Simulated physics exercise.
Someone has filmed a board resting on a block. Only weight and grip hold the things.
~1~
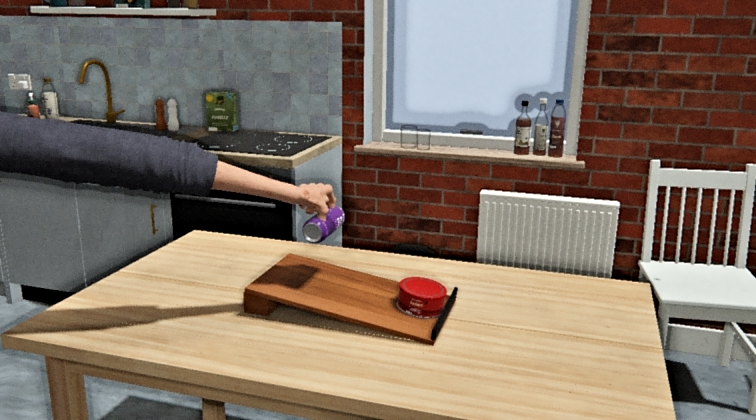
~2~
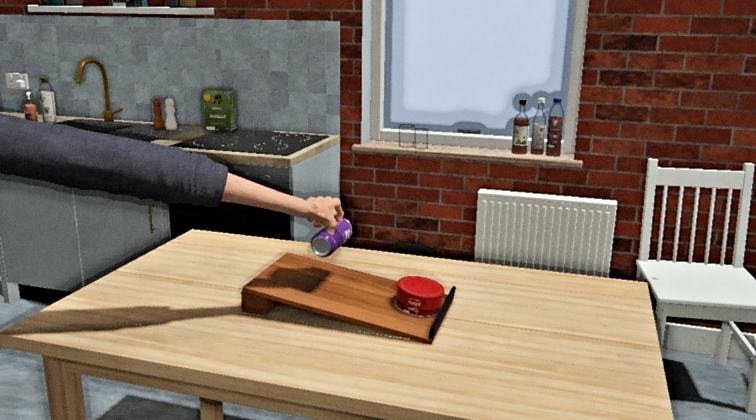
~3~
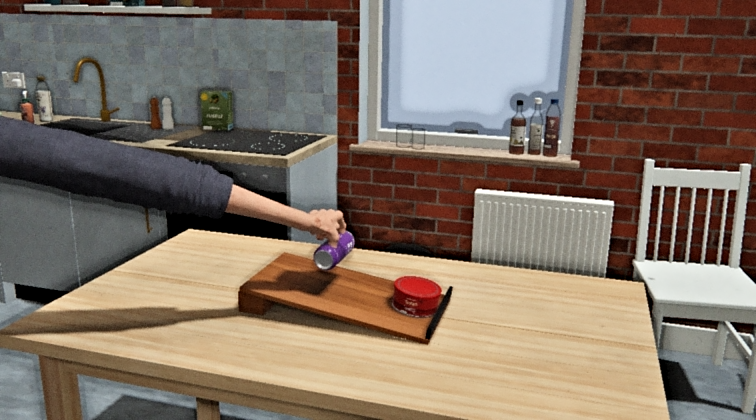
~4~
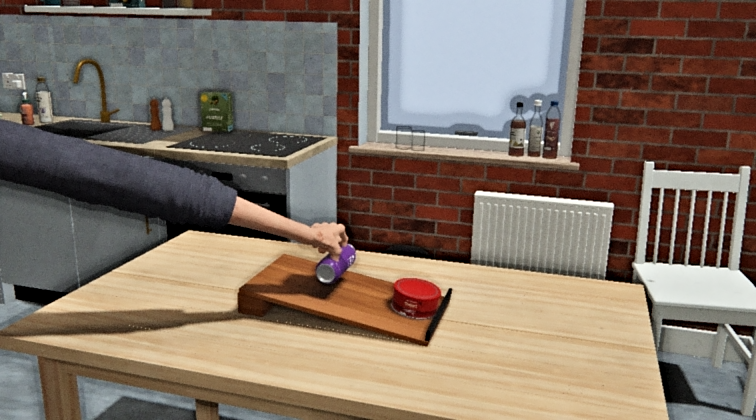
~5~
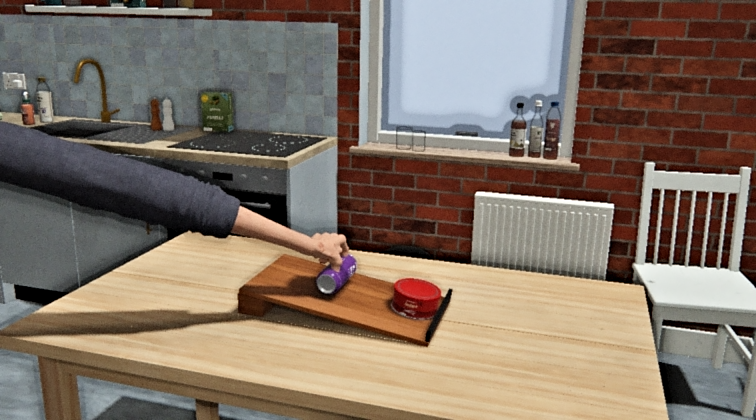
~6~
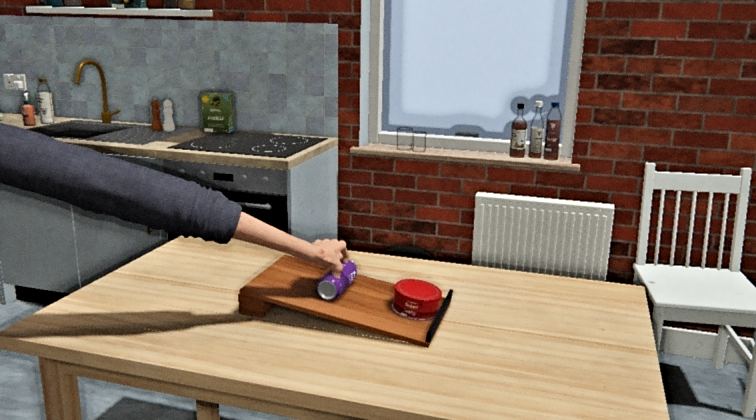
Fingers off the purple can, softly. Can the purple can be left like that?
The purple can goes downhill.
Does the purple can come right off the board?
The purple can is still on the board.
Then, 0.50 s past the last view, purple can displaced about its own width near (360, 285).
Then, 0.70 s past the last view, purple can displaced well along near (382, 291).
Finally, moved from the start, purple can; red tub still in place. Final places as the last picture's camera would see them, purple can near (382, 291). The purple can slides or rolls down.
